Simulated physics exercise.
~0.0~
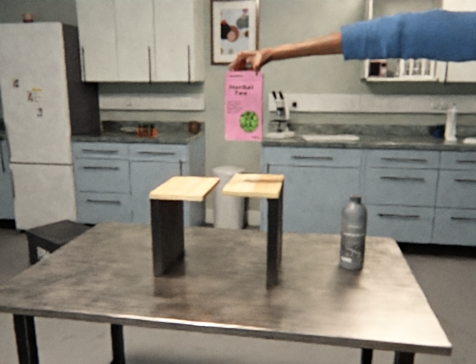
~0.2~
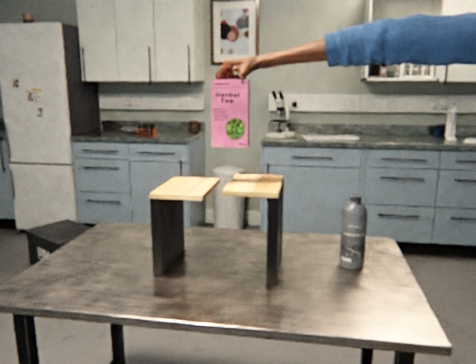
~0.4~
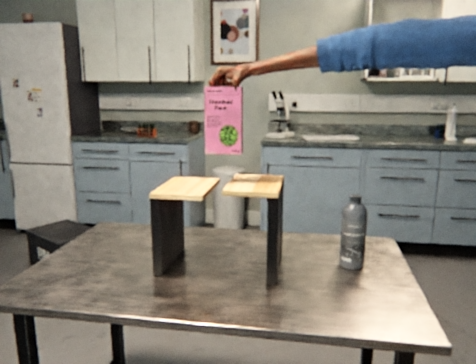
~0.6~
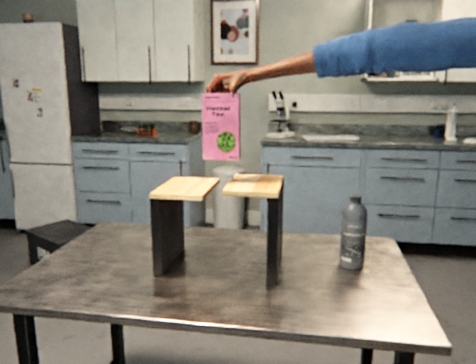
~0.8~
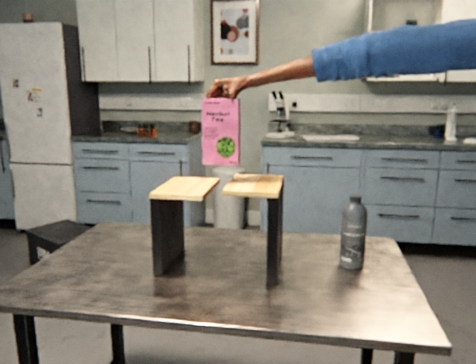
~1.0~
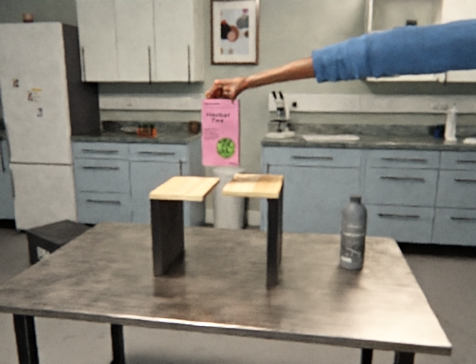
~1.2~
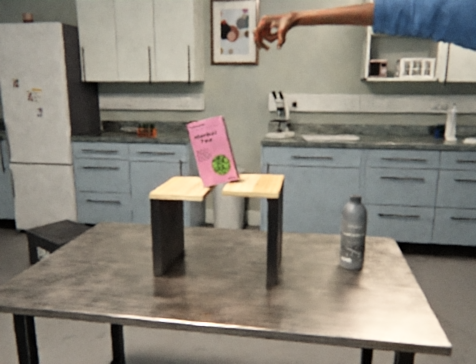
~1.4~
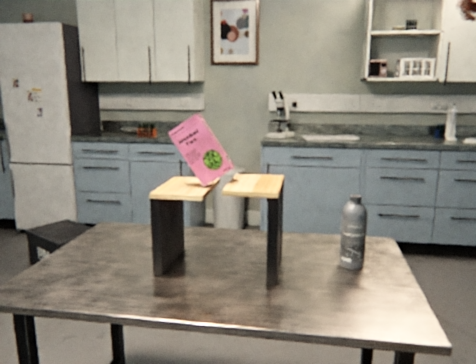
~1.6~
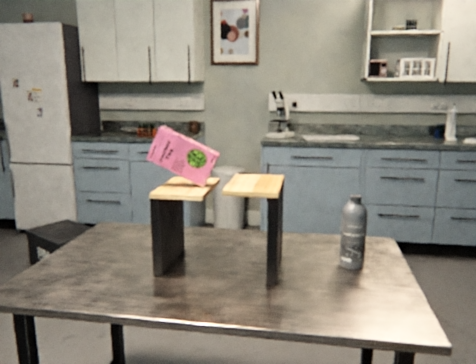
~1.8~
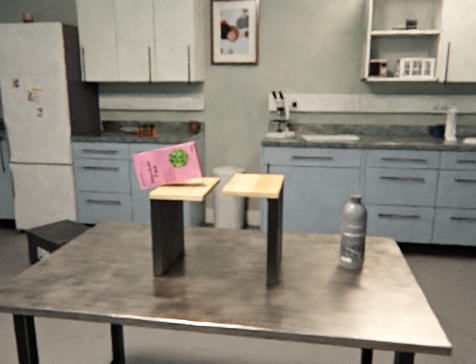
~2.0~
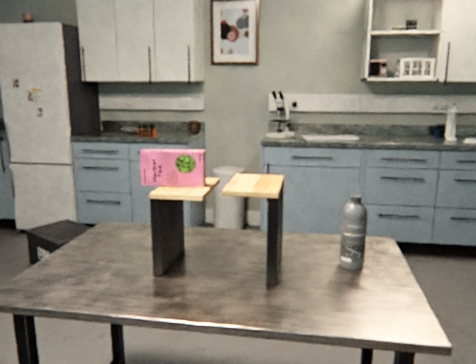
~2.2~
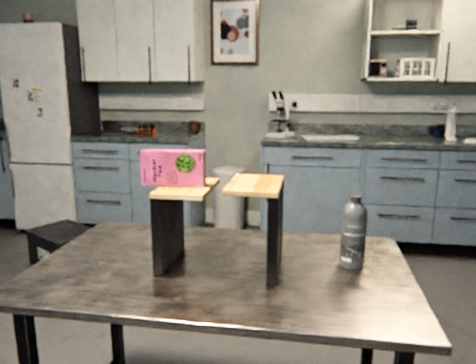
Hand lowering a pink packet over two wooden-topped stands and releasing it, the packet tipping left and settling sideways on the left stand.
